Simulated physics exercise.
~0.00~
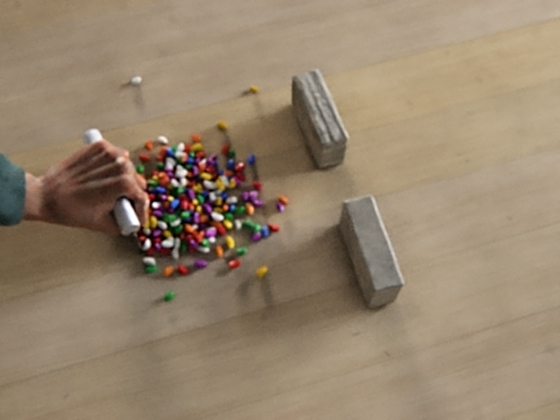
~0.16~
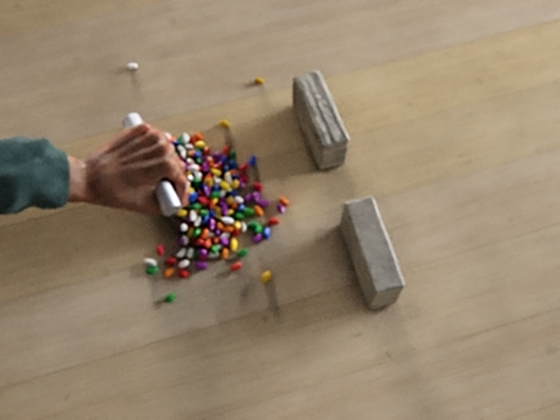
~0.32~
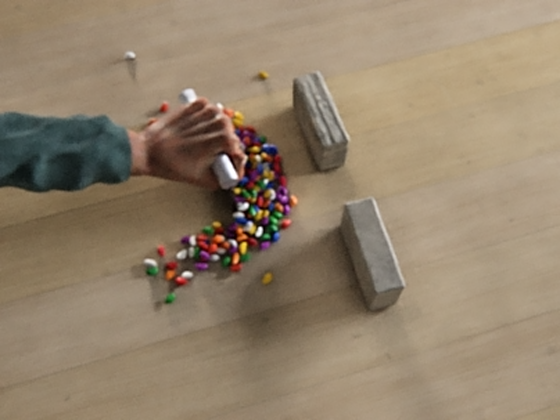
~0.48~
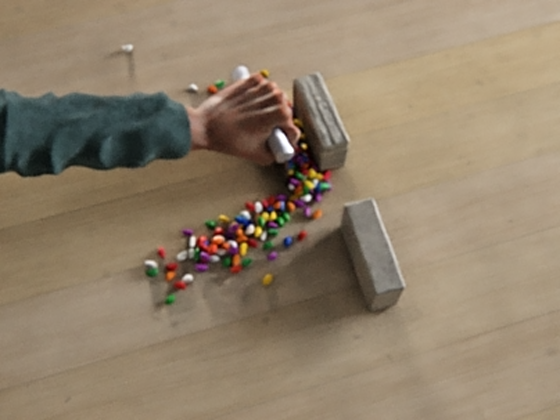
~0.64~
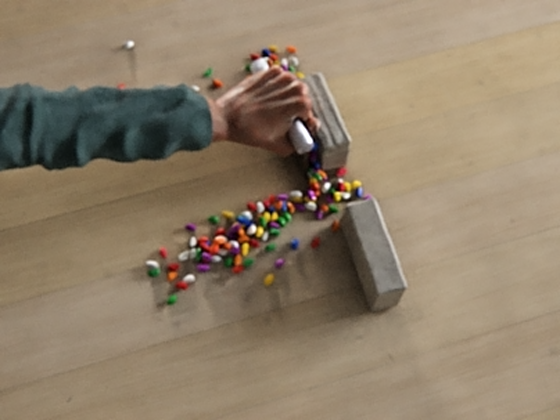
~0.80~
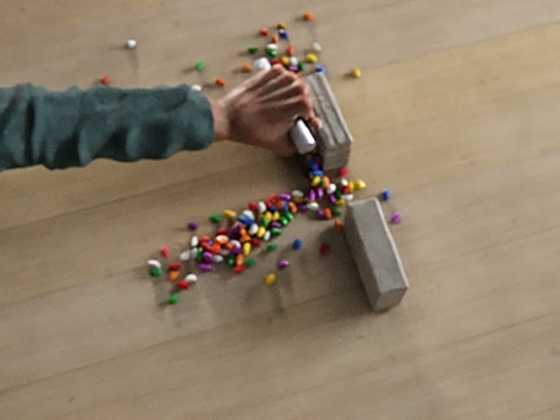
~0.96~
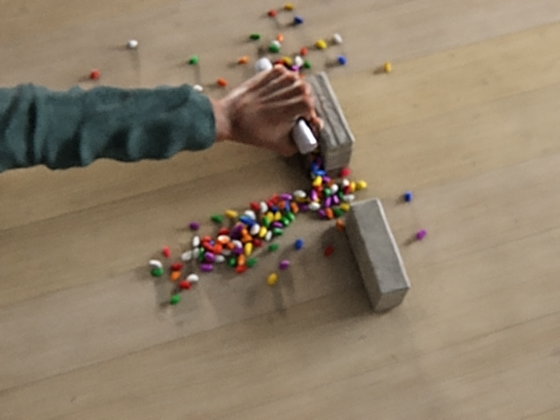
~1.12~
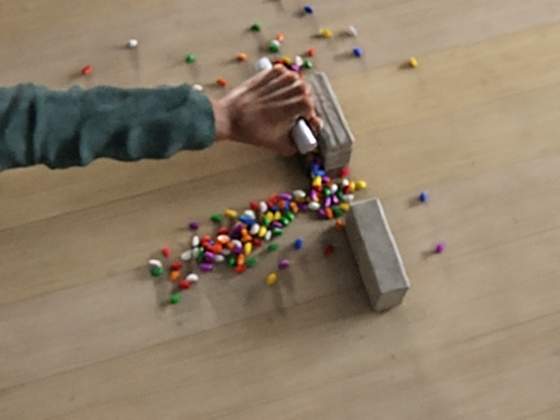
On a pale wooden floor seen from above, a spill of brightly coloured jelly beans lies at the left, with two grey blocks standing to its right and a gap between them. A hand in a dark green sleeve holds a white-ended scraper at the spill's left edge. It pushes right and slightly up, sweeping beans toward the upper block and leaving a trail below. The scraper stops against that block, and some beans scatter around its top while a couple slip through the gap. The hand stays there as the strays settle, most beans still left of the blocks.
